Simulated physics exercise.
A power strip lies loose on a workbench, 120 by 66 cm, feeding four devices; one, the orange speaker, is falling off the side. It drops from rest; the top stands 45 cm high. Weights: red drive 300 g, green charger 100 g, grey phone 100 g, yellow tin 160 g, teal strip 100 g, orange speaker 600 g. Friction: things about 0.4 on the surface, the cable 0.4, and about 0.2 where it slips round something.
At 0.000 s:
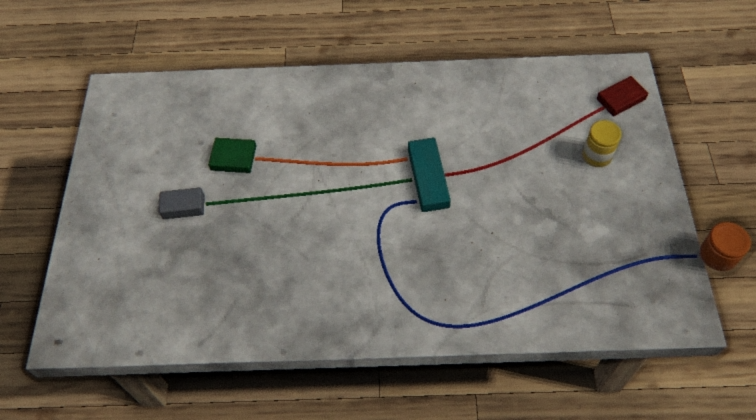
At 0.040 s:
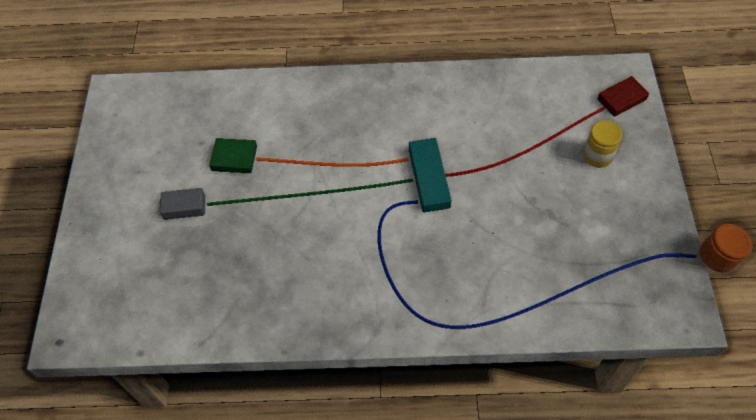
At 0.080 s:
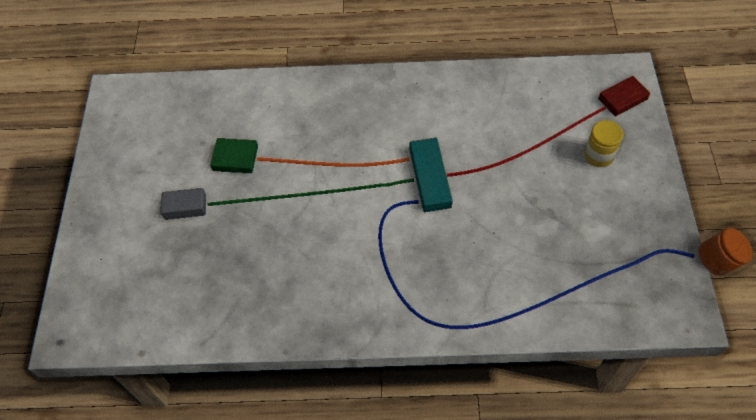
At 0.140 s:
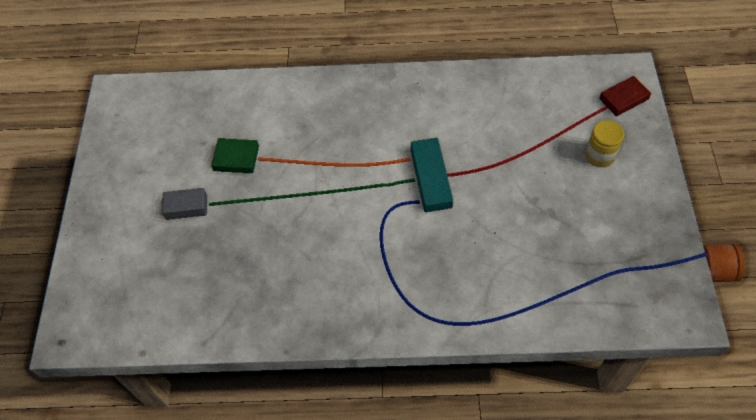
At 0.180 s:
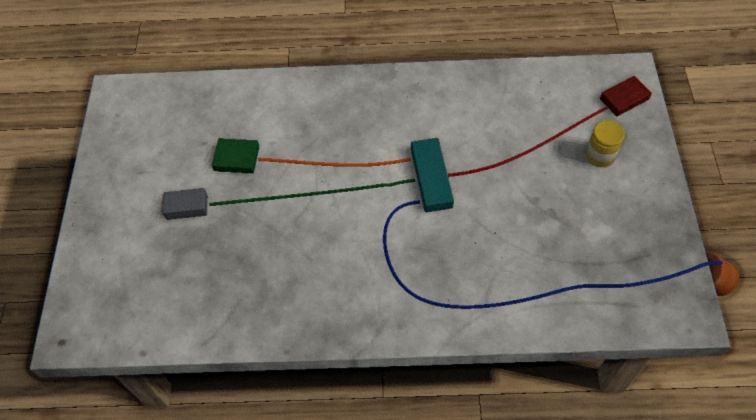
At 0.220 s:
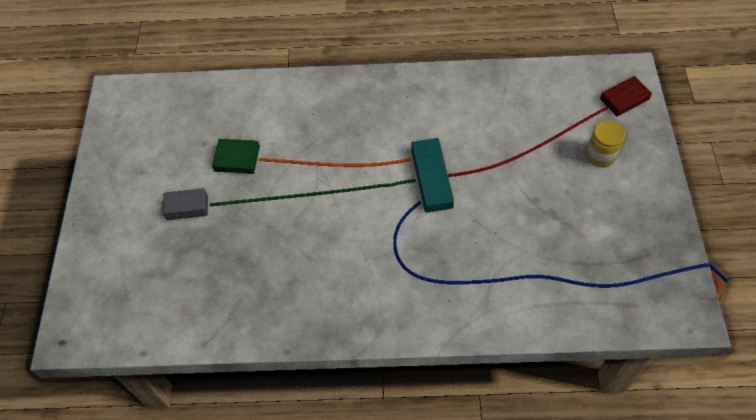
Orange cylinder tipping over the right edge of a grey tabletop and dropping from view, drawing its looped blue cable rightward.
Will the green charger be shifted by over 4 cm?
Result: Green charger moves.
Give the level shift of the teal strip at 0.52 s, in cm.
About 4 cm.
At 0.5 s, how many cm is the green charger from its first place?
Some 8 cm.
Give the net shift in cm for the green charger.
About 9 cm.
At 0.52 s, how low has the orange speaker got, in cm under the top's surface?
About 40 cm.
After 0.5 s, the strip's end of the blue cable at (468, 187); green charger 8 cm off its start, grey phone 15 cm off its start, teal strip 3 cm off its start.
After 0.8 s, the strip's end of the blue cable at (468, 187); green charger 9 cm off its start, grey phone 17 cm off its start, teal strip 3 cm off its start.
After 1.1 s, the strip's end of the blue cable at (468, 187); green charger 9 cm off its start at (278, 161), grey phone 17 cm off its start at (273, 191), teal strip 3 cm off its start at (445, 162).
After 1.4 s, the strip's end of the blue cable at (468, 187); green charger 9 cm off its start, grey phone 17 cm off its start, teal strip 3 cm off its start.
After 2.6 s, the strip's end of the blue cable at (468, 187); green charger 9 cm off its start at (278, 161), grey phone 17 cm off its start at (273, 191), teal strip 3 cm off its start at (445, 162), orange speaker over the edge.
